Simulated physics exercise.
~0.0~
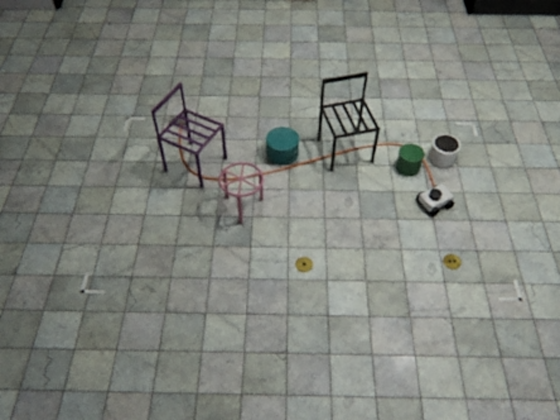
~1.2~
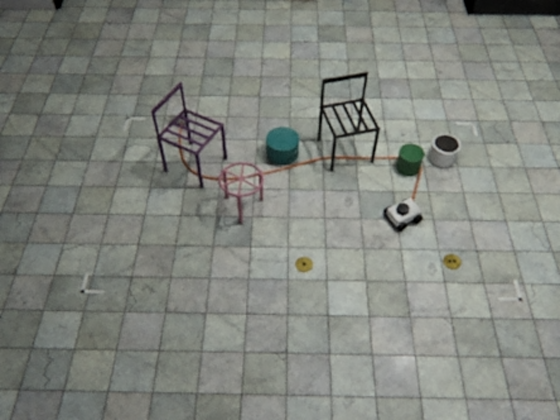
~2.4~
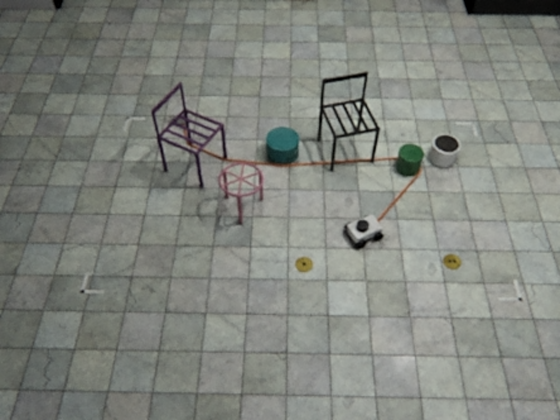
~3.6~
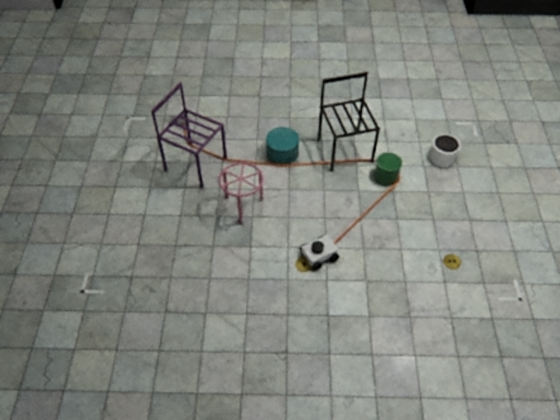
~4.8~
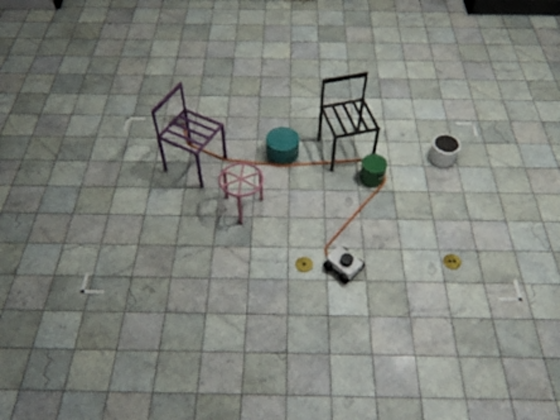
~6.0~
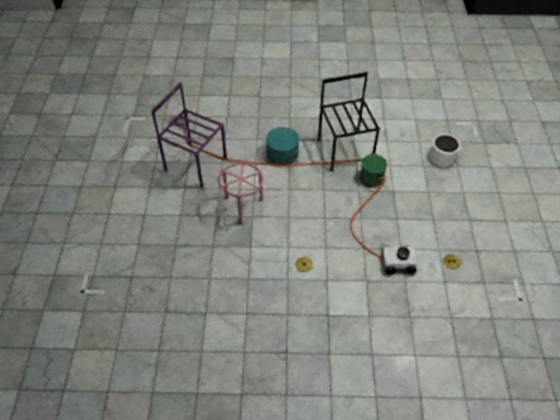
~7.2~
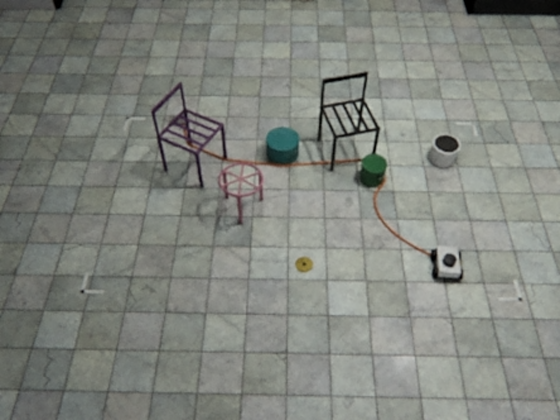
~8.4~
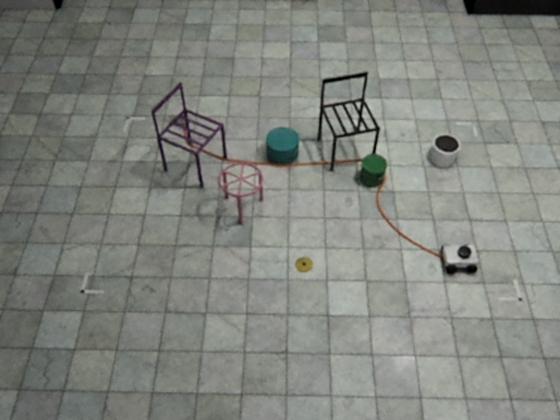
The clip opens on a pale tiled floor where a small white cart trails a thin orange lead that runs back past a green bin, a black chair, a teal bin and a pink stool toward a purple chair. The cart rolls left and down toward the left yellow mark, and the lead draws straighter and bends around the green bin. As the cart reaches the mark, the bin slides a short way left, away from the white pot. The cart then turns back and travels right, leaving the lead in a loose curve. It ends over the right yellow mark, with the green bin still shifted and everything upright.
